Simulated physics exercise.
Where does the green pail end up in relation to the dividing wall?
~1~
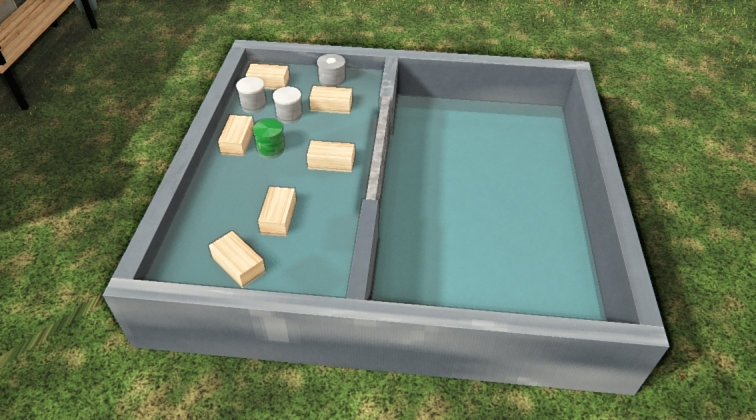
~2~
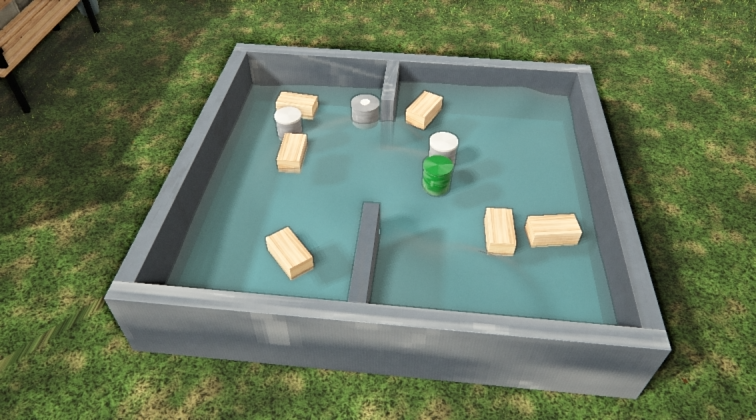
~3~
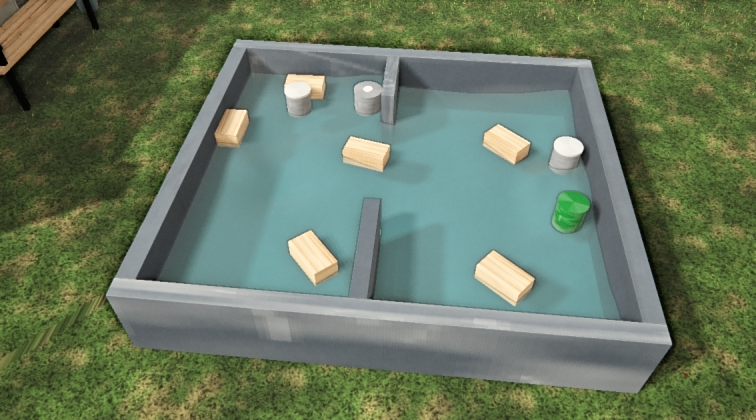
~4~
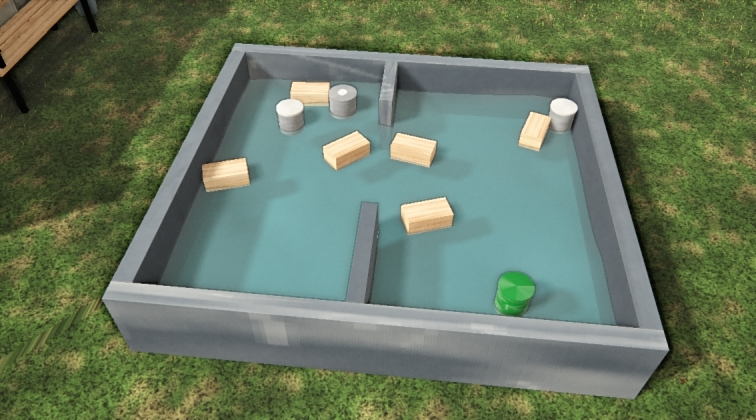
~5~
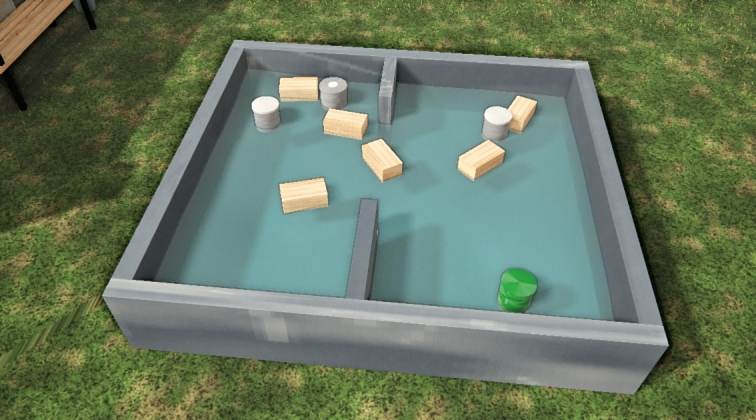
It ends up past the dividing wall, floating in the right side of the basin close to the front wall.
